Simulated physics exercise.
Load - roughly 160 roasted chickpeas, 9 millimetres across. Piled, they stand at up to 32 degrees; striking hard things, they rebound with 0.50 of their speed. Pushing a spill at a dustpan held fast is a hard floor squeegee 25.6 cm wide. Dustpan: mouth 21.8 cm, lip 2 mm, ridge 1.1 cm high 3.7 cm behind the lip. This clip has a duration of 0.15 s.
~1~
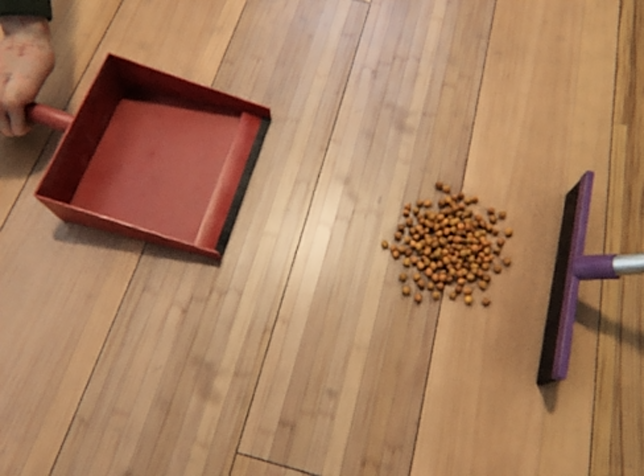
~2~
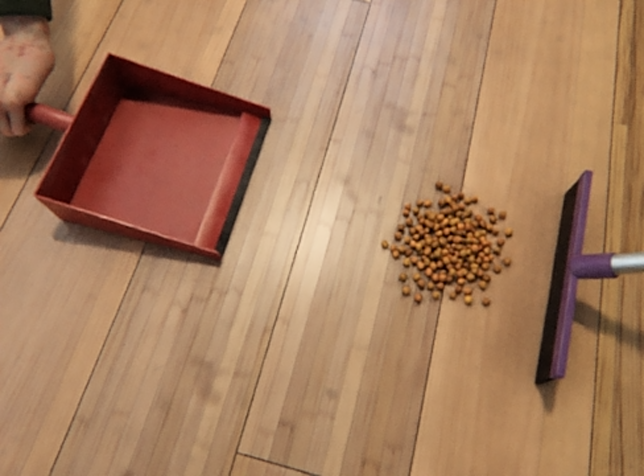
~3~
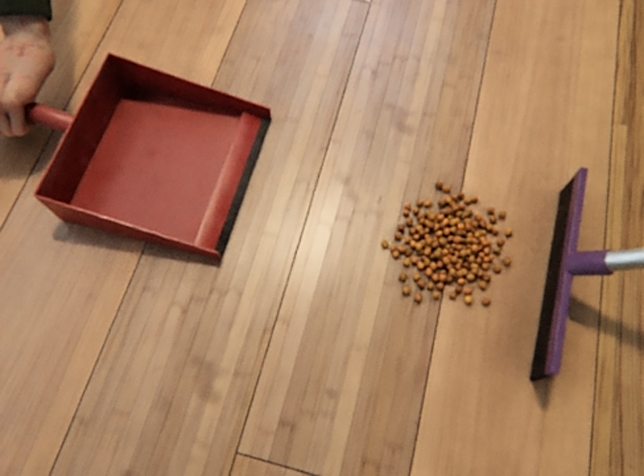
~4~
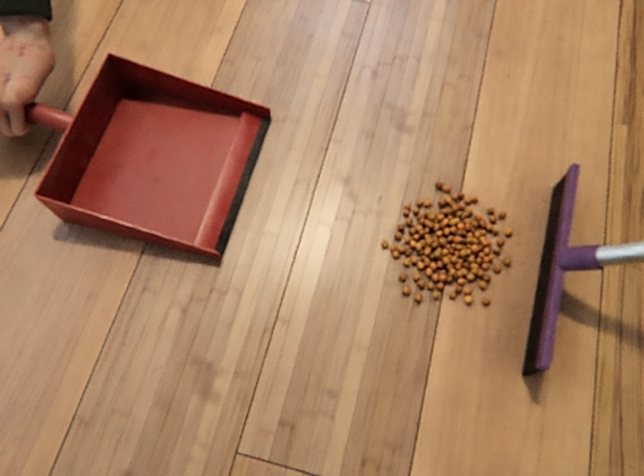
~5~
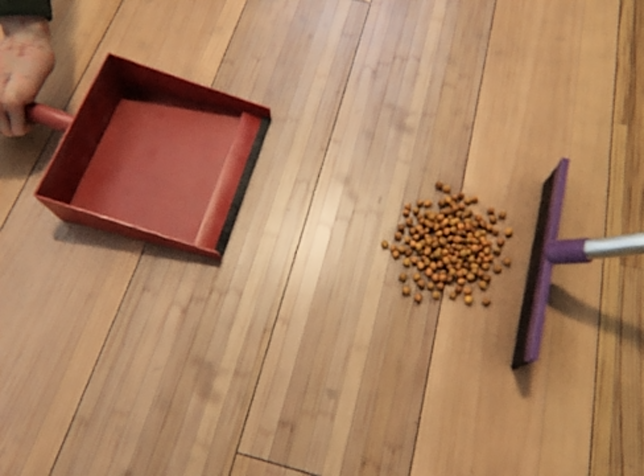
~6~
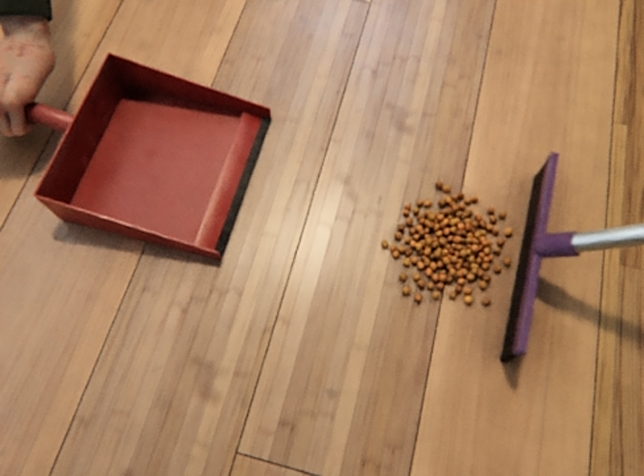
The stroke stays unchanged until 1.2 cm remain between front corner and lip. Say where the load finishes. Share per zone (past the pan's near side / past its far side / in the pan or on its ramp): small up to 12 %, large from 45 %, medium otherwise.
Past the pan's near side - small; past the pan's far side - medium; in the pan or on its ramp - medium.
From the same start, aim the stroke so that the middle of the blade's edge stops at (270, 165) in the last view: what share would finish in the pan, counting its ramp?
Share caught: Approx. 55 %.
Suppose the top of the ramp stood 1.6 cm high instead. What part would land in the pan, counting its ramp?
That would give something like 35 per cent.
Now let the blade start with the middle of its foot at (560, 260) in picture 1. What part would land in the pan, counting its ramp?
Estimate: ~ 25 %.
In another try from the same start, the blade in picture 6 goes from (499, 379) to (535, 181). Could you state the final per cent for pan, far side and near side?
Final per cent - pan 15, far 0, near 30.
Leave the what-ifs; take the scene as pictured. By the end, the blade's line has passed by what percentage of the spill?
Roughly 15 percent of it.
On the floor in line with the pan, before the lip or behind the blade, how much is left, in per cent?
Close to 35 per cent of them end up there.
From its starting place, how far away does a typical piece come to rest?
I'd say close to 30 cm.
Then, 0.36 s after the last picture, middle of the blade 20 cm from the lip; 0 % over the lip, far side 0 %, near side 0 %.
Then, 0.61 s after the last picture, middle of the blade 9 cm from the lip; 0 % over the lip, far side 15 %, near side 0 %.
Then, 0.96 s after the last picture, middle of the blade 2 cm from the lip; 40 % over the lip, far side 20 %, near side 0 %.
In the end, near side 0 %, far side 20 %, pan 40 %, in front of the lip or behind the blade 35 %.
